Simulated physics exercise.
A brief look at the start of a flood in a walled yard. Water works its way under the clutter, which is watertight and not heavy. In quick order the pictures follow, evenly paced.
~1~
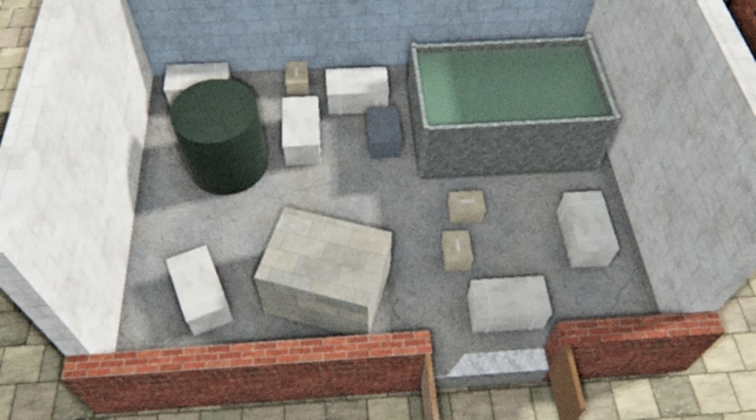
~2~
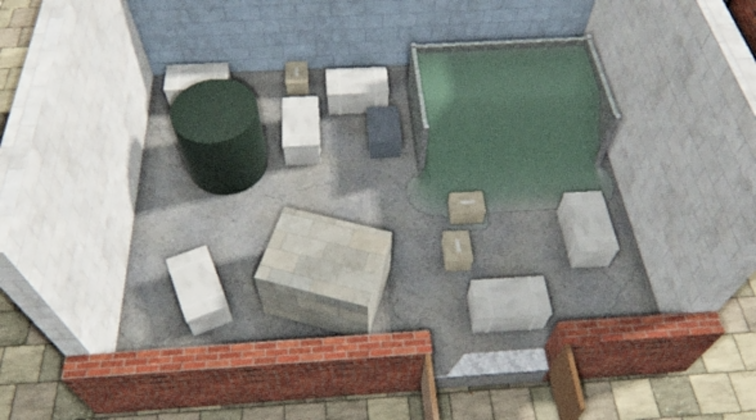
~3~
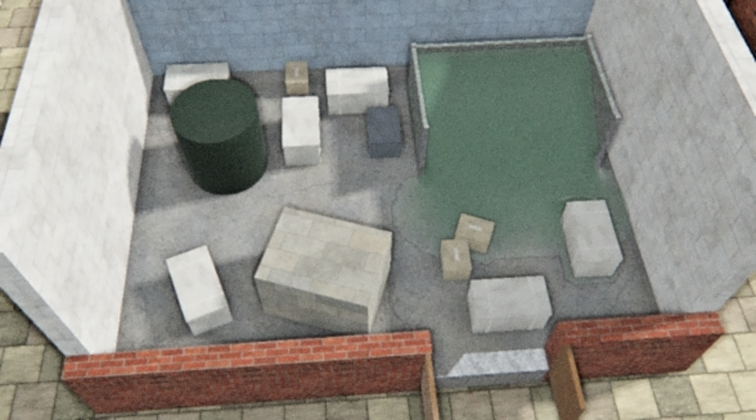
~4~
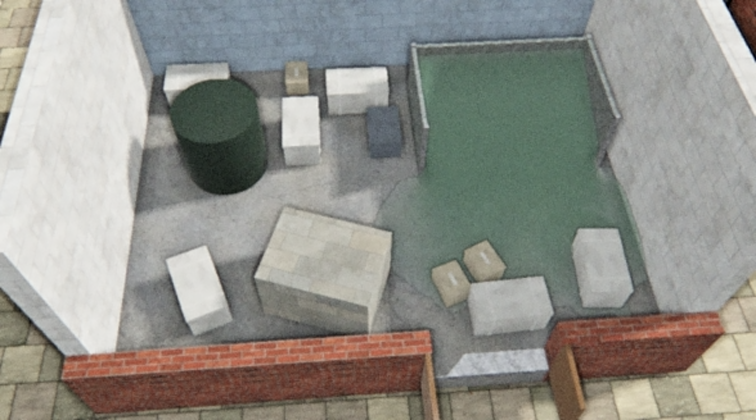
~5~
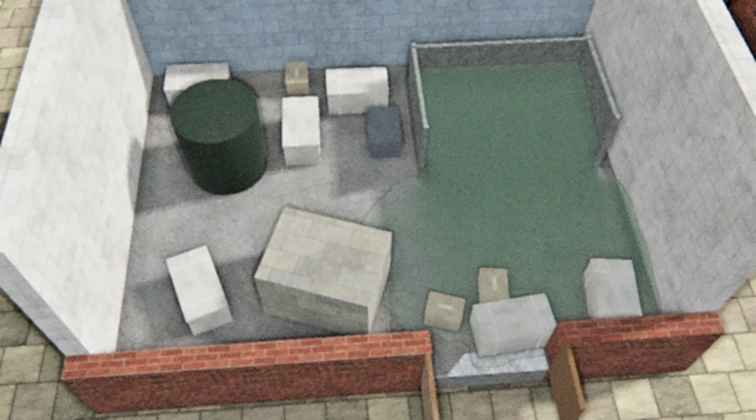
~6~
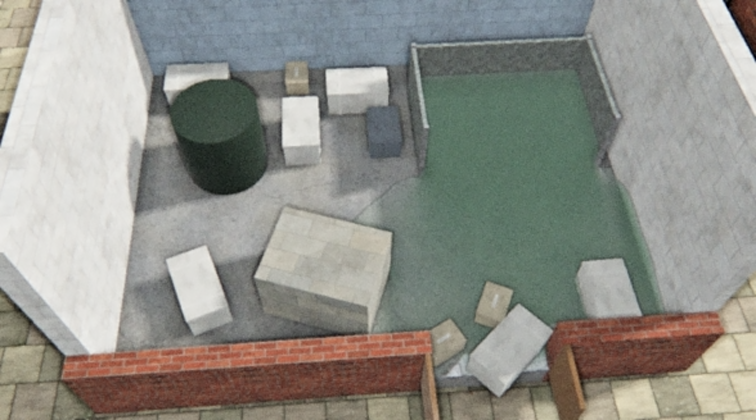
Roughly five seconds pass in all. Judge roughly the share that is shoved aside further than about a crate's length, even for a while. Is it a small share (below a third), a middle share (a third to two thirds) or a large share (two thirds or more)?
A middle share, a third to two thirds.
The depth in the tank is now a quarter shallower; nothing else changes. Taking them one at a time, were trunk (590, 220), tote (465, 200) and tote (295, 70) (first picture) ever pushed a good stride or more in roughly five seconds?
Answers in the order asked: Went past the threshold, went past the threshold, stayed within the threshold.
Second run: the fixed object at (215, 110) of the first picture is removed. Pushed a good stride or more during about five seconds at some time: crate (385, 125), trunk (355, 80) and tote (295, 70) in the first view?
Going through them in order: First kept nearby, second kept nearby, third kept nearby.
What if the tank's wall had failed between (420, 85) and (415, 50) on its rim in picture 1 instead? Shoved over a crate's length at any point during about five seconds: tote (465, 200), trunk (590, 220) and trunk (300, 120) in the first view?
In that order: Not that far, not that far, swept aside.
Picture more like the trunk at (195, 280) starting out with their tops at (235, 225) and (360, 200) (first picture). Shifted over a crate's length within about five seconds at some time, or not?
Result by copy: Didn't cover it; covered it.
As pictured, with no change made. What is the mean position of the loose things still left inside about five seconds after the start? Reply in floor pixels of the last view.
Mean floor position: Approx. (315, 155) px, last view.
A moment on, 4 of 10 are well off their spots; 2 afloat.
Next, 4 of 10 are well off their spots; 1 afloat.
Later, 4 of 10 are well off their spots; 1 afloat.
In the end, 4 of 10 are well off their spots, and 4 have been at some point; 4 afloat.
